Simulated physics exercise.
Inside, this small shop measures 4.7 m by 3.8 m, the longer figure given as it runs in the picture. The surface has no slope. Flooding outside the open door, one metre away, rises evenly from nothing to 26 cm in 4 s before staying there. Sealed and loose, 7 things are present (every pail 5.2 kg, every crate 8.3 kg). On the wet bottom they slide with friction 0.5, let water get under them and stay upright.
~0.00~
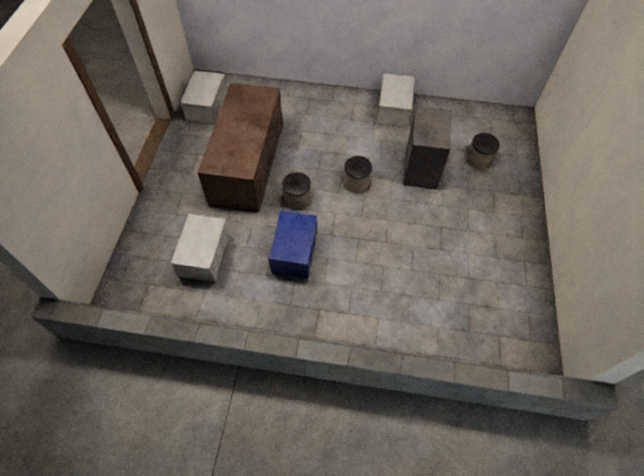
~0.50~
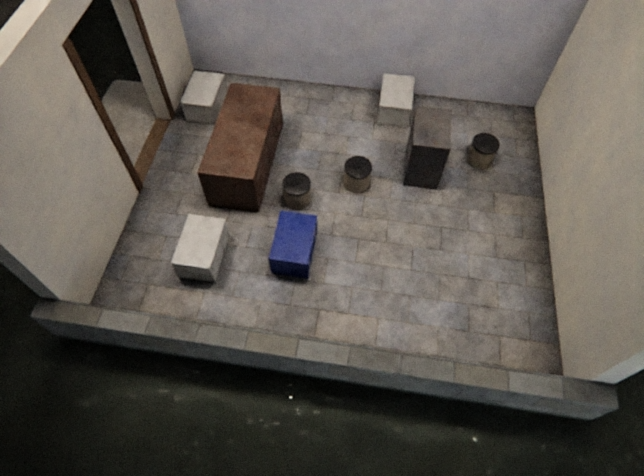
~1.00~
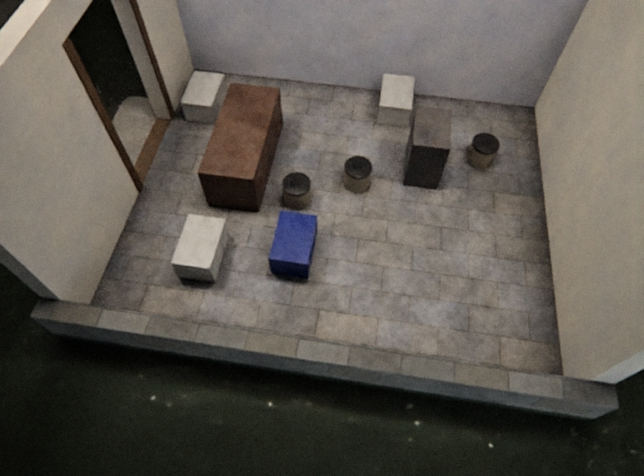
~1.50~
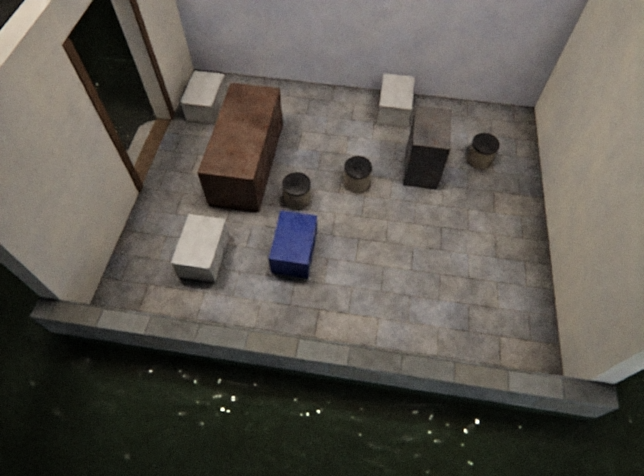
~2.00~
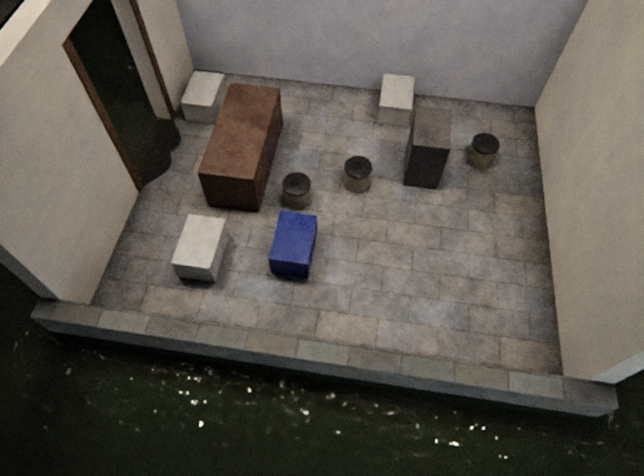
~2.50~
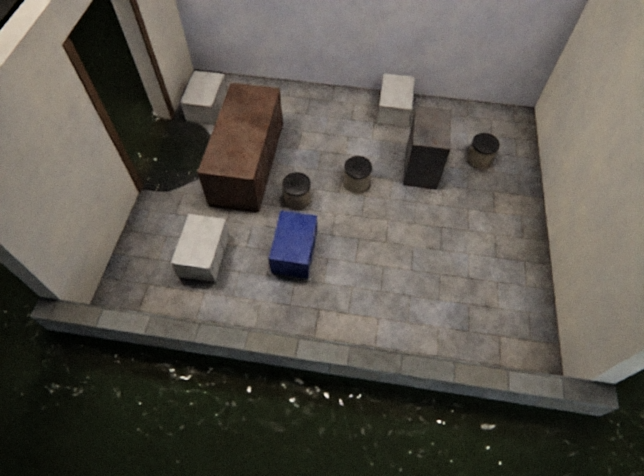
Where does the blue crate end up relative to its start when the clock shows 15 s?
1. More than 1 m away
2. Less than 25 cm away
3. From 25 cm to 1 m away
3, from 25 cm to 1 m away.
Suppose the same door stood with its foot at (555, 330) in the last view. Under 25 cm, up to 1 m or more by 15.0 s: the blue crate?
I'd expect the blue crate to get swept far off.
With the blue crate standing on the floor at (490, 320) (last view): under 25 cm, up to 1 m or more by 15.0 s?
So it journeys a long way.
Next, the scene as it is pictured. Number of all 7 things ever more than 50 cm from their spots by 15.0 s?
4.
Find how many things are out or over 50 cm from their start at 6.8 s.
Tally: 2.
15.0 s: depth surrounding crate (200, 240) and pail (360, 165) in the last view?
Depths: Near 16 cm, then near 9 cm.
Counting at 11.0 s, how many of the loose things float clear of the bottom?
I count 4.
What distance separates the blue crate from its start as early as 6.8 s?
I'd guess some 0 cm by then.
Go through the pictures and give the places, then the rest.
The first frame shows the blue crate at (294, 237), on the bottom; water covers 0.0 m2; 0 of 7 have shifted.
The second frame shows the blue crate at (294, 237) rests on the ground; water covers 0.0 m2; 0 of 7 have shifted.
The third frame shows the blue crate at (294, 237) rests on the ground; water covers 0.0 m2; 0 of 7 have shifted.
The fourth frame shows the blue crate at (294, 237), on the bottom; water covers 0.0 m2; 0 of 7 have shifted.
The fifth frame shows the blue crate at (294, 237), on the bottom; 0.1 m2 under water; 0 of 7 have shifted.
The sixth frame shows the blue crate at (294, 237) rests on the ground; 0.7 m2 under water; 0 of 7 have shifted.
After 3.5 s the blue crate is near (294, 237), 0.0 m from its start, aground; 0 afloat.
After 6.8 s the blue crate is near (294, 236), 0.0 m from its start, aground; 1 afloat.
After 11.0 s the blue crate is near (308, 218), 0.3 m from its start, aground; 4 afloat.
After 15.0 s the blue crate is near (223, 211), 0.8 m from its start, afloat; 7 afloat.
